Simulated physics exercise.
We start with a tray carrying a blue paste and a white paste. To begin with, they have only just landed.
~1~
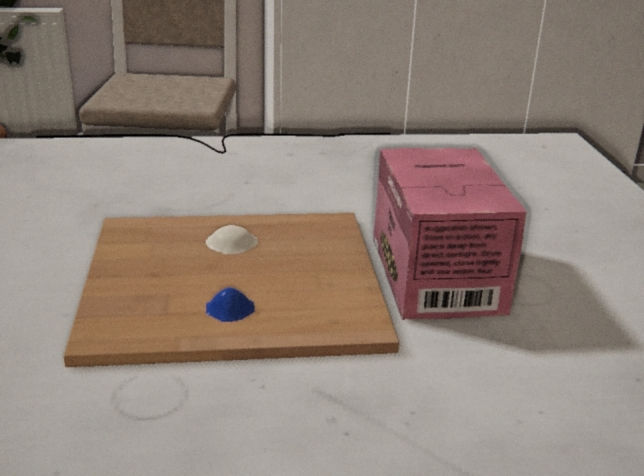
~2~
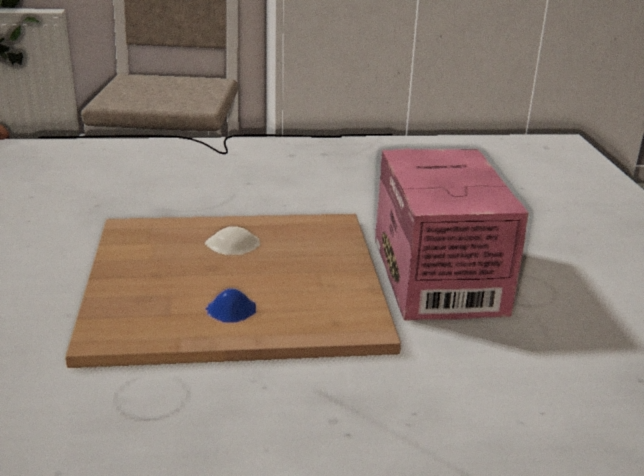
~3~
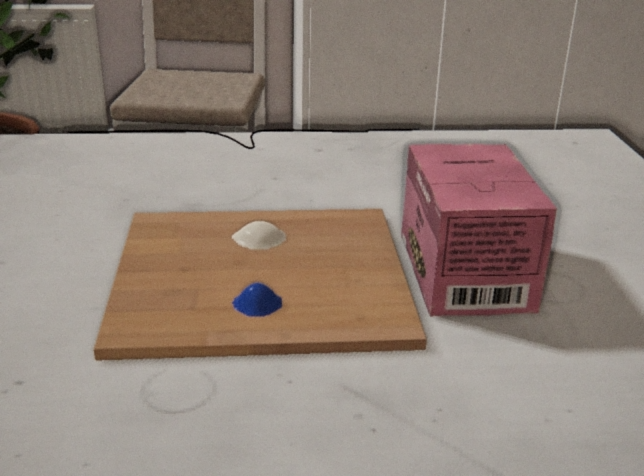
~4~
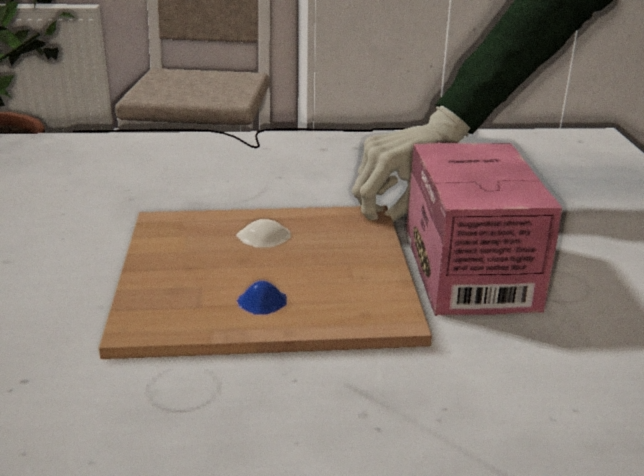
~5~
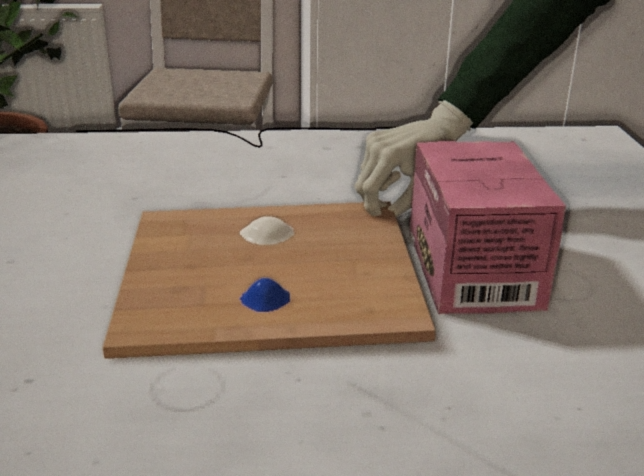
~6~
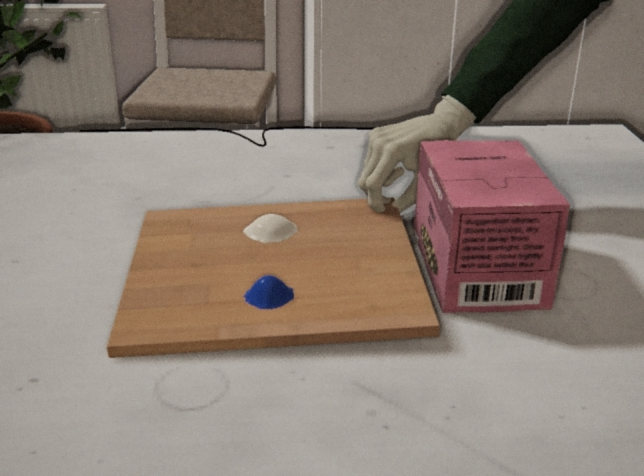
A gloved hand gripping the far right corner of a wooden board and raising it slightly, with blue and white heaps staying put.
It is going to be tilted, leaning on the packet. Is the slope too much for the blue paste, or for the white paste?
Recorded: Blue paste does not leave; white paste does not leave.
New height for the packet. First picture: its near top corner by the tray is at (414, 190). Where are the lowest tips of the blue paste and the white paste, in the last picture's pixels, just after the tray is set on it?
(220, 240); (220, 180).
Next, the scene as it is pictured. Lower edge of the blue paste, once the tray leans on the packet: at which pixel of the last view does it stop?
That ends up close to (227, 252).
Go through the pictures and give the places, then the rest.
In the first picture, the tray lies flat; blue paste (230, 298) a tall heap; white paste (231, 235) a mound; packet (464, 268).
The second picture shows they settle; blue paste (232, 299) a tall heap; white paste (233, 236) a mound.
The third picture shows at rest; blue paste (258, 293) a tall heap; white paste (260, 230) a mound.
The fourth picture shows a hand takes the end; blue paste (262, 292) a tall heap; white paste (264, 228) a mound.
In the fifth picture, the end is rising; blue paste (265, 289) a tall heap; white paste (268, 226) a mound.
The sixth picture shows the tray slopes by about 2°; blue paste (268, 286) a tall heap; white paste (271, 223) a mound; packet (505, 261).
Next, slope about 26°; the blue paste has not moved; the white paste has not moved.
After that, the blue paste has not moved; the white paste has not moved.
Finally, slope about 26°; the blue paste has not moved; the white paste has not moved.
